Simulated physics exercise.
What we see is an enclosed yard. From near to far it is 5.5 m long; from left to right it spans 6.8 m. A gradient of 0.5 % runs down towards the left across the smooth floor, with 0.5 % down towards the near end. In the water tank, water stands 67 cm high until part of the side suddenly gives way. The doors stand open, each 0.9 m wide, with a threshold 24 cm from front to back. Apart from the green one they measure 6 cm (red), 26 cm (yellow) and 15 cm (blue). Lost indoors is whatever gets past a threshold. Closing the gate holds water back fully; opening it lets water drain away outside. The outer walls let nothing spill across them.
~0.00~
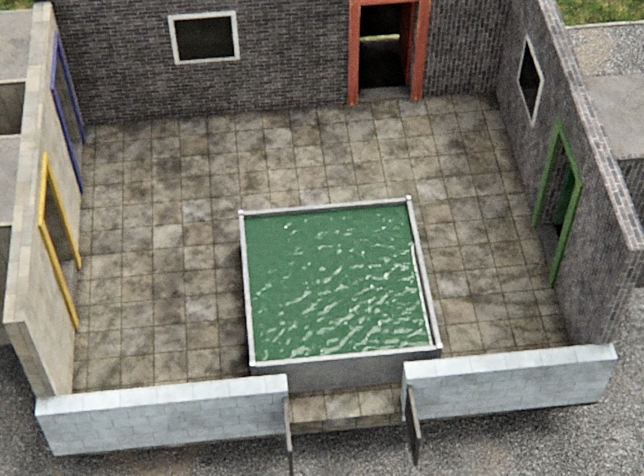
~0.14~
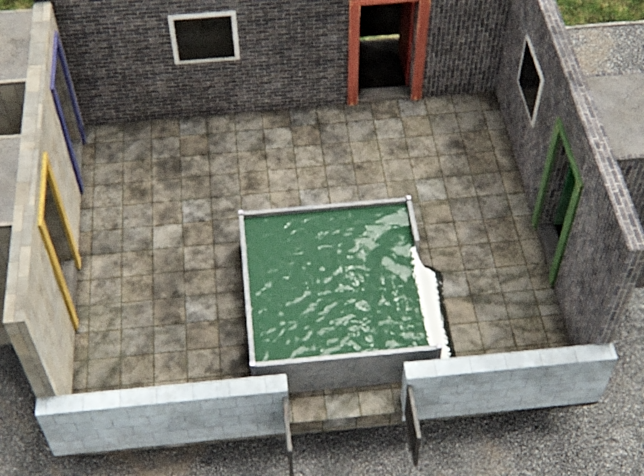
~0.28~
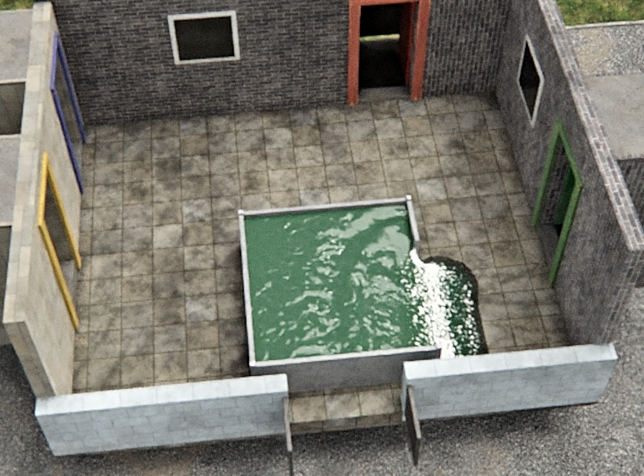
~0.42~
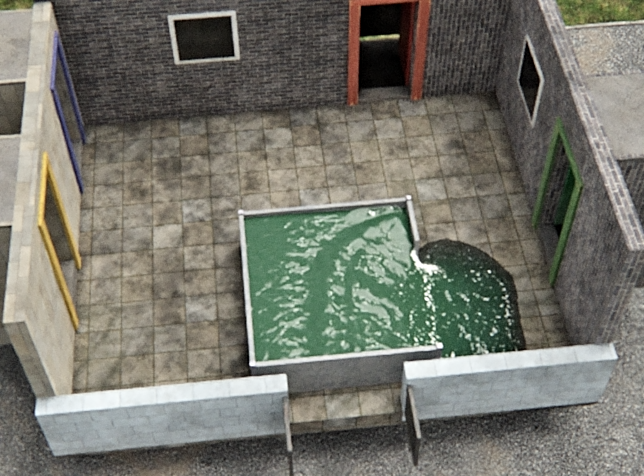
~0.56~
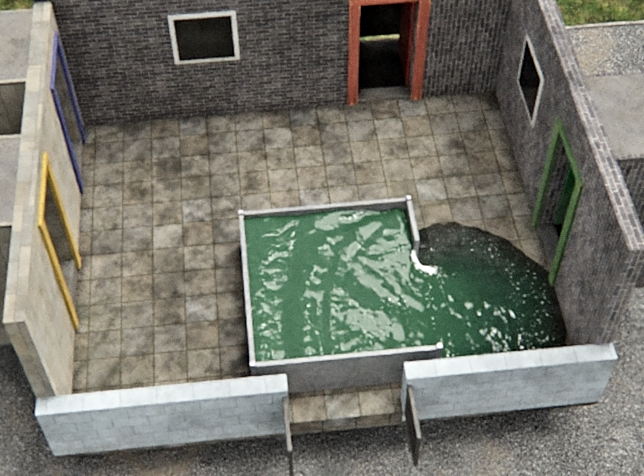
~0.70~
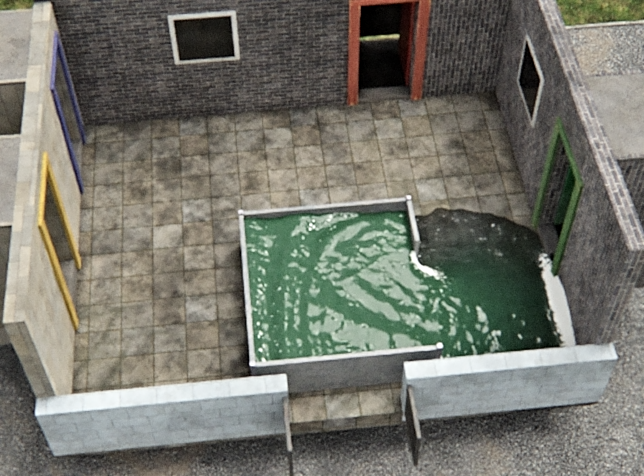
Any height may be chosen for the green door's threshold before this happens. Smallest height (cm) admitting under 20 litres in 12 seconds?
Roughly 31 cm.
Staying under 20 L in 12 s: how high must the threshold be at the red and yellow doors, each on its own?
About 19 cm at red and about 6.0 cm at yellow.
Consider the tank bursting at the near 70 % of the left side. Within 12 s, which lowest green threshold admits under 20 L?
The answer is some 6.5 cm.
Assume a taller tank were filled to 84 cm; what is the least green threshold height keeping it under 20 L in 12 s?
You'd need a step of close to 40 cm.
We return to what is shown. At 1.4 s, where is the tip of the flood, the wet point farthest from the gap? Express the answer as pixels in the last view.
Lab note: Front tip approx. at (513, 177).
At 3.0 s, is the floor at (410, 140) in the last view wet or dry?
At that moment it's submerged.
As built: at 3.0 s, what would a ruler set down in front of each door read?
Depths in cm - green: 26, red: 7, yellow: 0, blue: 0.
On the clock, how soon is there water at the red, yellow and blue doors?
Red: 3.0 s; yellow: 6.0 s; blue: 5.5 s.
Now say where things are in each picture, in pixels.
The water tank at (335, 280) is whole and still, 67 cm deep; the green door at (556, 210) is dry, in the first frame.
The gap is at (423, 311), the front 0.3 m out at a hidden place; the back of the water tank holds 67 cm, in the second frame.
Water pours out at (423, 314) and has run 0.8 m, to (473, 304); about 12 cm deep outside, 67 cm at the back, in the third frame.
The gap is at (423, 314), the front 1.3 m out at (514, 311); the back of the water tank holds 67 cm, in the fourth frame.
The front is at (554, 304), 1.9 m from the gap at (423, 315); 4.2 m2 of floor is wet, 67 cm left at the back, in the fifth frame.
Water pours out at (423, 314) and has run 2.1 m, to (560, 270); about 9 cm deep outside, 64 cm at the back; water is at the green door at (556, 210), in the sixth frame.
After 1.4 s water covers 15 % of the floor, deepest (64 cm) near (572, 378); 28 cm at the green door, 34 litres in over its 13 cm threshold.
After 3.0 s water covers 35 % of the floor, deepest (40 cm) near (569, 366); 26 cm at the green door, 182 litres in over its 13 cm threshold.
After 12.0 s water covers 100 % of the floor, deepest (16 cm) near (72, 416); 7 cm at the green door, 262 litres in over its 13 cm threshold.
At the green door as built, the water arrived by 0.7 s and peaked near 30 cm at 2.2 s.
Run again over the same 12 s with other heights there, 47 litres in over 26.5 cm, 4 litres over 36 cm. The limit of 20 litres is kept from about 31 cm up.
